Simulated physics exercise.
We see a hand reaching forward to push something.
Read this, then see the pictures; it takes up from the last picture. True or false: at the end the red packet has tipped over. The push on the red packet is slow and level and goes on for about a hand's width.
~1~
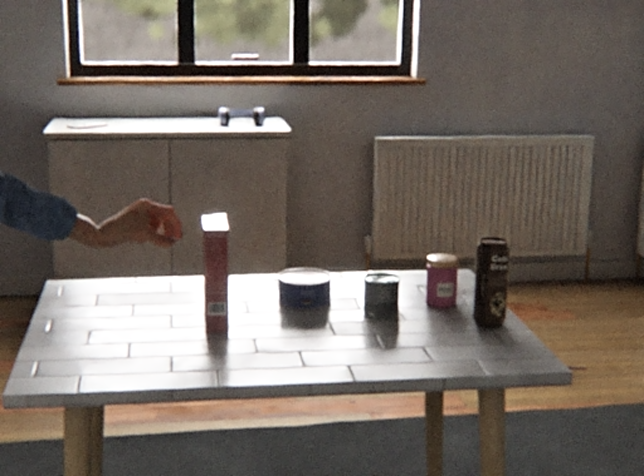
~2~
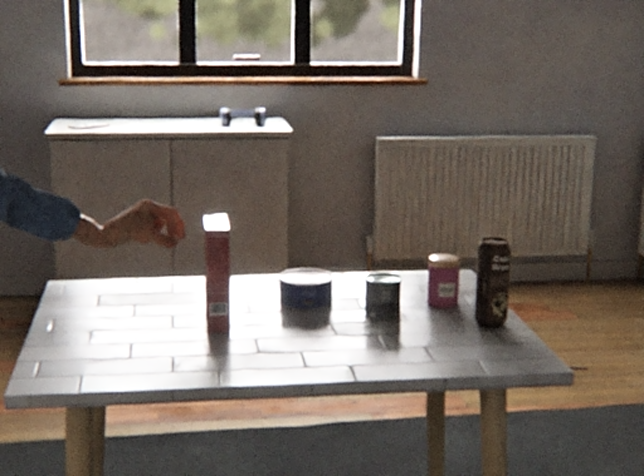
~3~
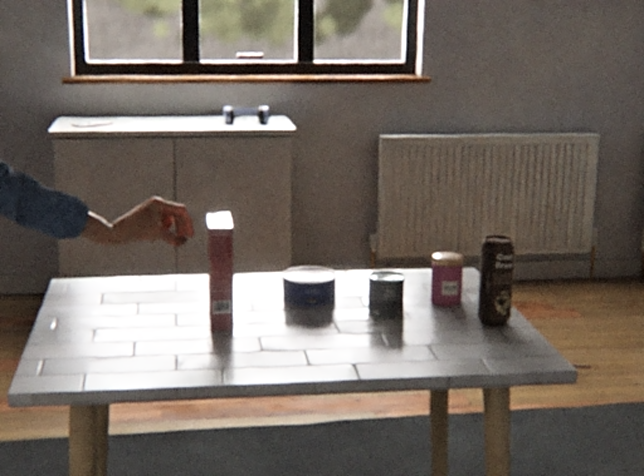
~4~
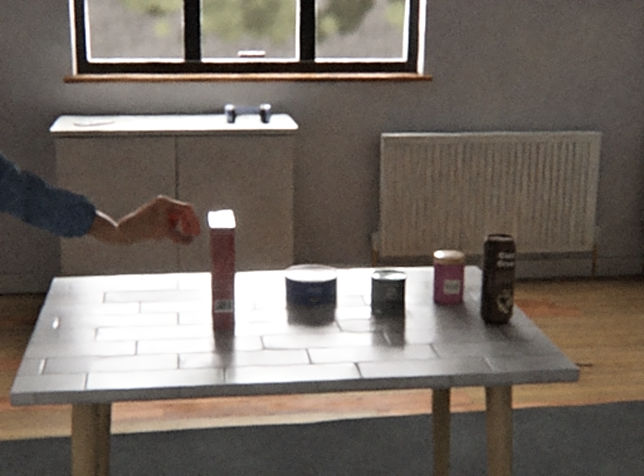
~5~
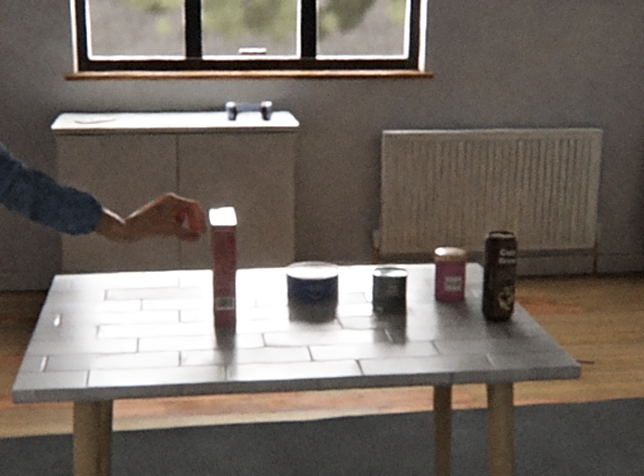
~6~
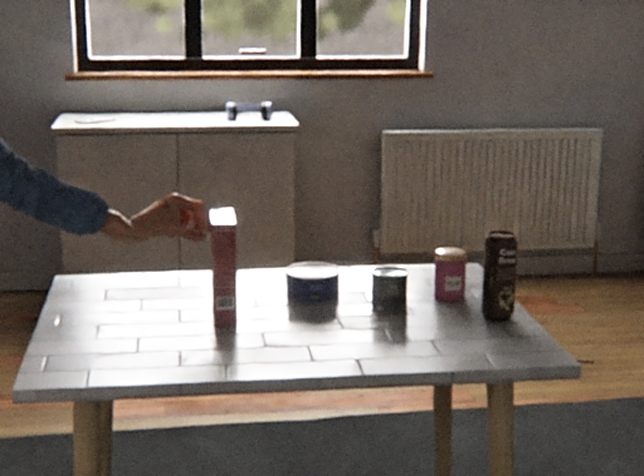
True.
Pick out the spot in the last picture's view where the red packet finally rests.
Around (291, 309).
Then, 0.90 s later than the last frame, red packet tilted by 30° near (251, 267).
Then, 1.10 s later than the last frame, red packet on its side near (288, 294).
When it is over, lying over on the table, red packet. End places, in pixels of the last picture, red packet near (291, 309).
